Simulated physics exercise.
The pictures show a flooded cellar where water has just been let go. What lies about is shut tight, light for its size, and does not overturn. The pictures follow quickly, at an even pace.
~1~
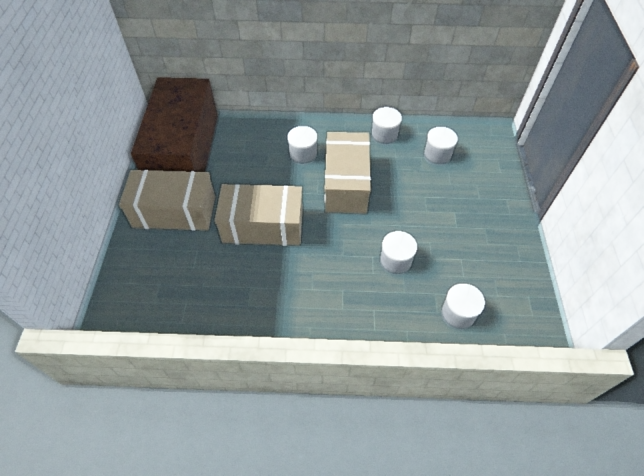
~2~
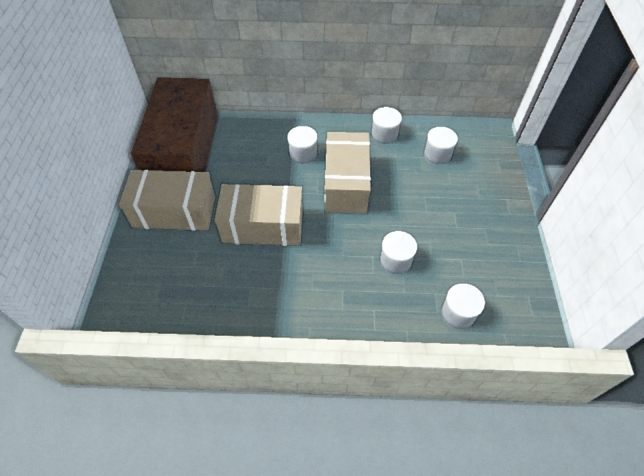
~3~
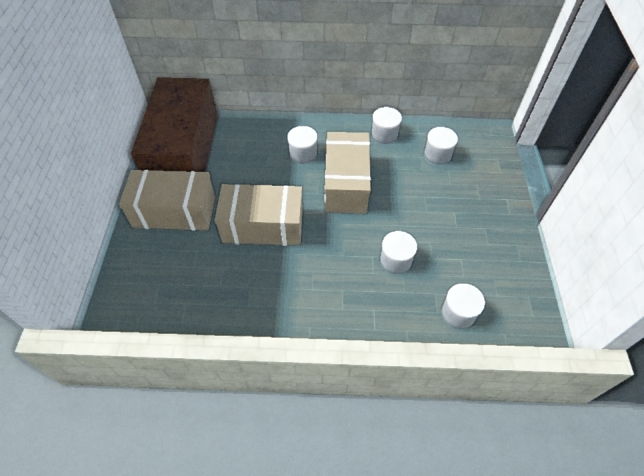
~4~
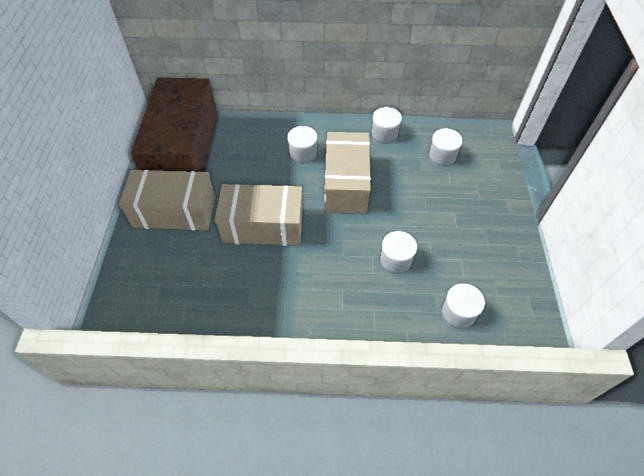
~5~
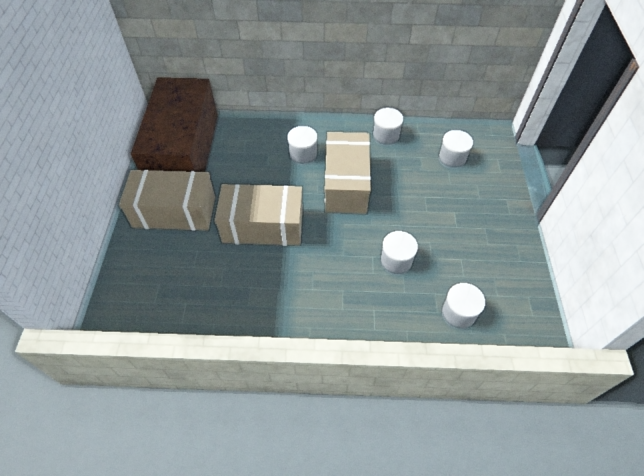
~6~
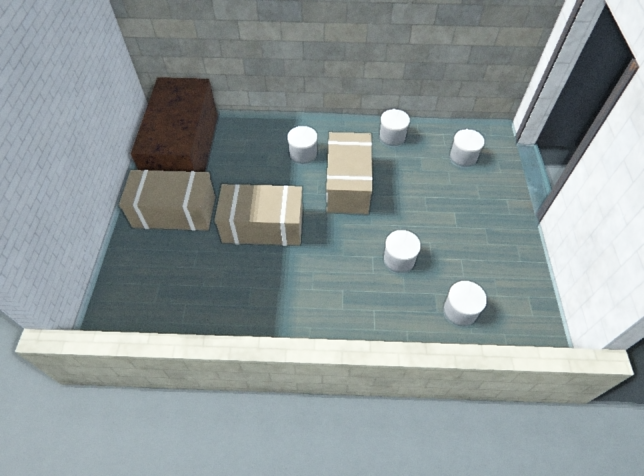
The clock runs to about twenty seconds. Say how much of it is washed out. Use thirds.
Share: At least two thirds.
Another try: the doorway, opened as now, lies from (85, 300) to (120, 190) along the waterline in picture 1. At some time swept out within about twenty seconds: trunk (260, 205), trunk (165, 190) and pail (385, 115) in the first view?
One after the other: Out, through, still in.
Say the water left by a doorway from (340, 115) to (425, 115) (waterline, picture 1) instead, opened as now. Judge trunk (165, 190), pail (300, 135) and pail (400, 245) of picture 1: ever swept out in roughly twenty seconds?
As listed: Still in, through, yes.
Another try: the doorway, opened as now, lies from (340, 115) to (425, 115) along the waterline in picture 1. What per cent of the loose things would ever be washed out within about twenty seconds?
Roughly 80 per cent.
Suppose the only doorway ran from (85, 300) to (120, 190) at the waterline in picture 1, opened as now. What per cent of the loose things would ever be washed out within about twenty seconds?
Close to 60 %.
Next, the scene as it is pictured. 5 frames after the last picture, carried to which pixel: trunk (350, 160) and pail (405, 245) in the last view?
Close to (386, 153) and (432, 230).
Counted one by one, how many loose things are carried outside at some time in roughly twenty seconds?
It comes to 6.
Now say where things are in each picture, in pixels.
In the first picture, a pail at (443, 137) floats; a pail at (387, 117), afloat; 0 of 8 have shifted.
In the second picture, a pail at (443, 137) floats; a pail at (387, 117) floats; 0 of 8 have shifted.
In the third picture, a pail at (443, 137), afloat; a pail at (387, 117) floats; 0 of 8 have shifted.
In the fourth picture, a pail at (448, 139) floats, close to its start; a pail at (387, 117) floats; 1 of 8 have shifted.
In the fifth picture, a pail at (458, 141), afloat, close to its start; a pail at (389, 118) floats; 1 of 8 have shifted.
In the sixth picture, a pail at (469, 140) floats, close to its start; a pail at (395, 119) floats, close to its start; 2 of 8 have shifted.
A moment on, 1 of 8 are out; 7 afloat.
Next, 2 of 8 are out; 6 afloat.
Later, 5 of 8 are out; 3 afloat.
In the end, 6 of 8 are out; 2 afloat.
